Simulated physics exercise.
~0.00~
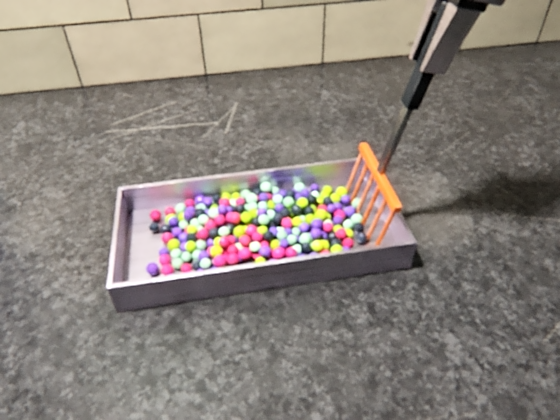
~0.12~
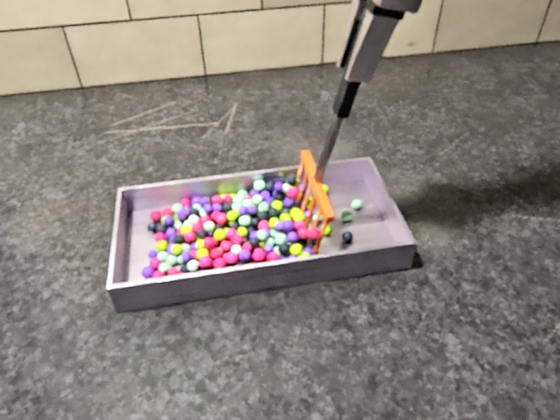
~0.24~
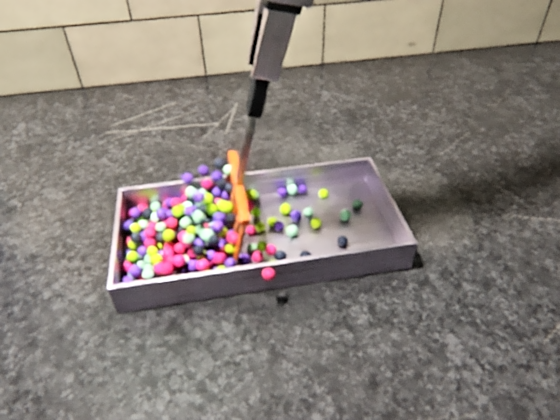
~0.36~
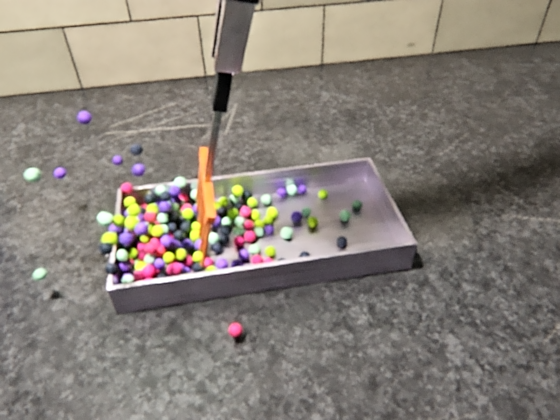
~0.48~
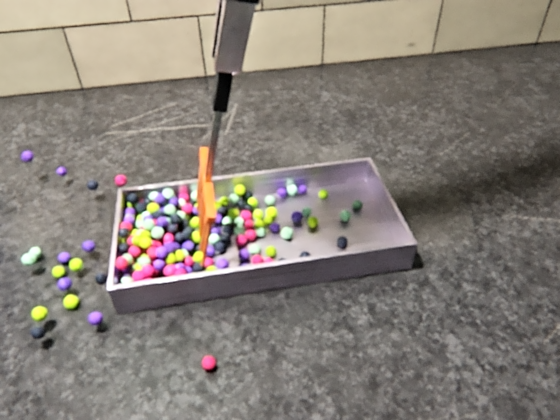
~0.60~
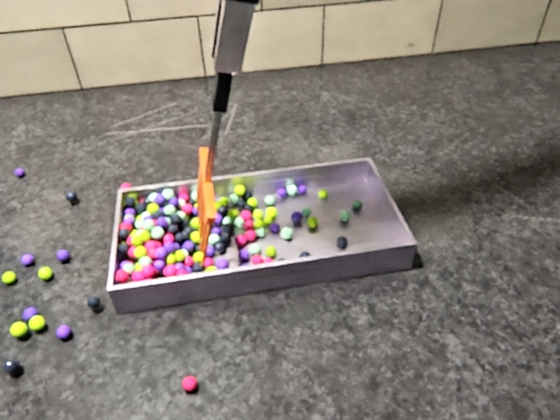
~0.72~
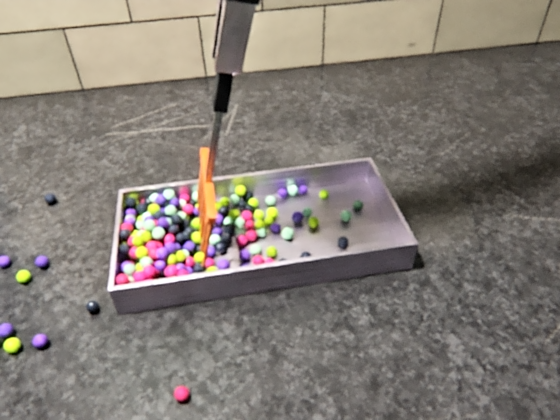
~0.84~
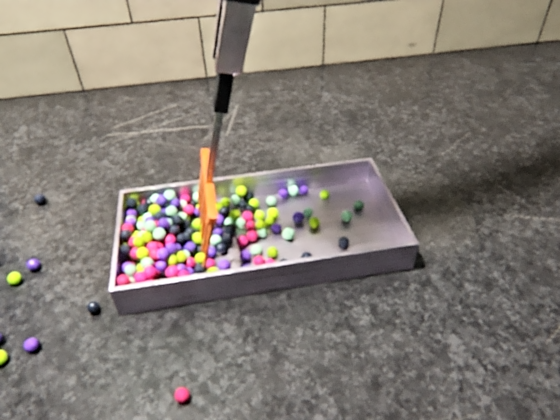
In this clip, a robot arm drags an orange rake leftward through a shallow tray of small colourful balls, heaping them at the left end until some spill over the edges and roll across the grey surface, while the rake stops and most balls stay inside.
